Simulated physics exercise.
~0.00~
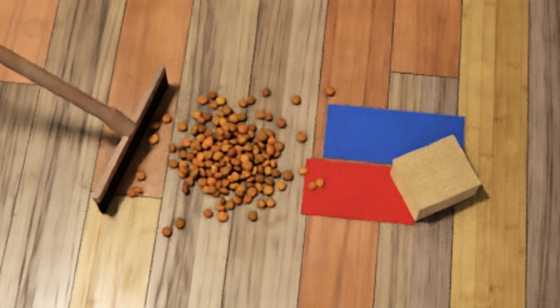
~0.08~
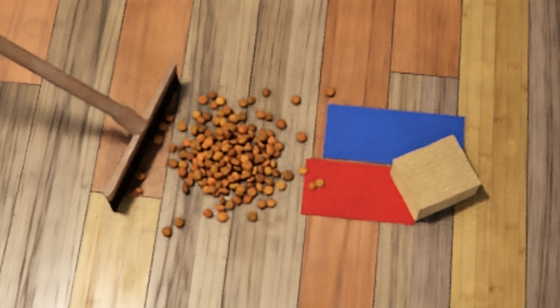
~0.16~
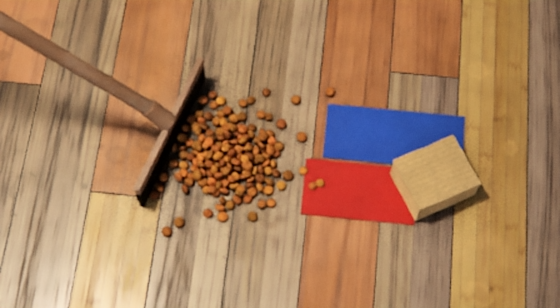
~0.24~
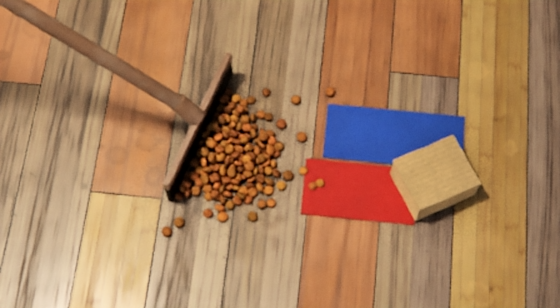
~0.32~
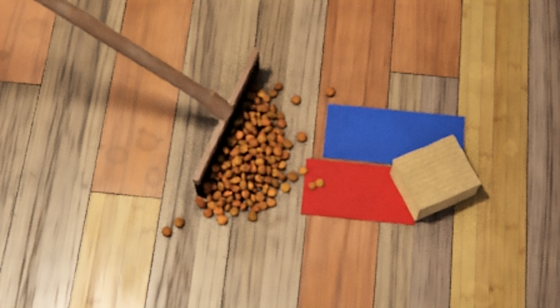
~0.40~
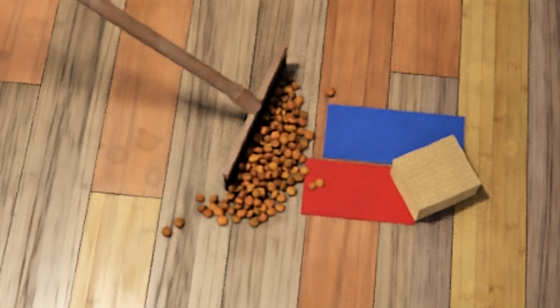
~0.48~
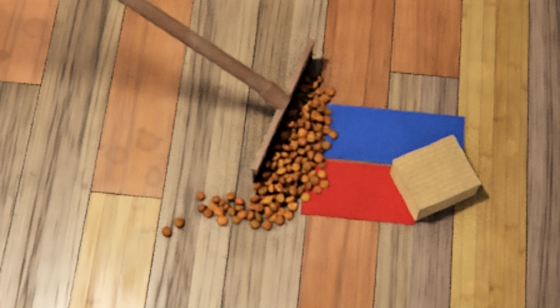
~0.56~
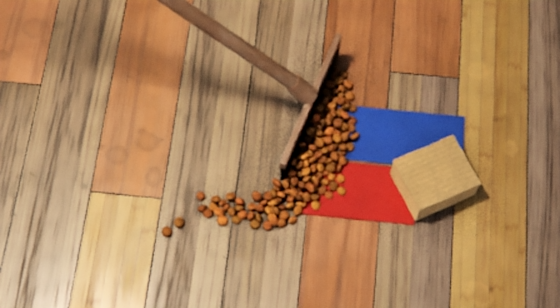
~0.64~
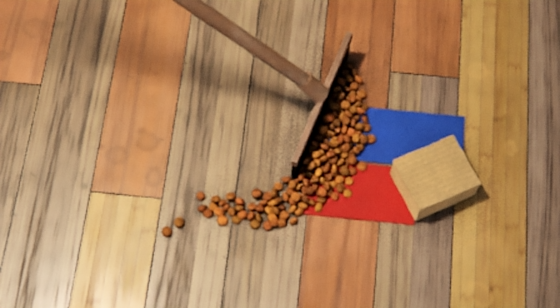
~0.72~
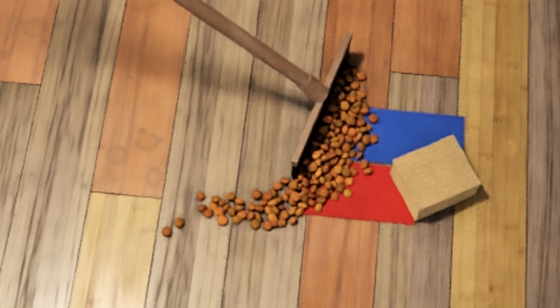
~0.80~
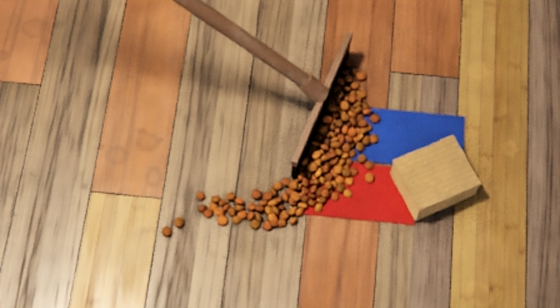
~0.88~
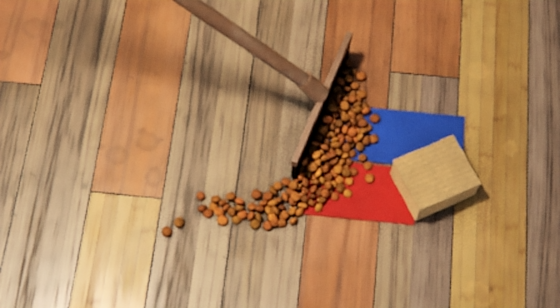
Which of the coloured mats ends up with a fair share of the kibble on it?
Both do, as a fair share of the kibble ends up on the blue mat and another on the red mat.
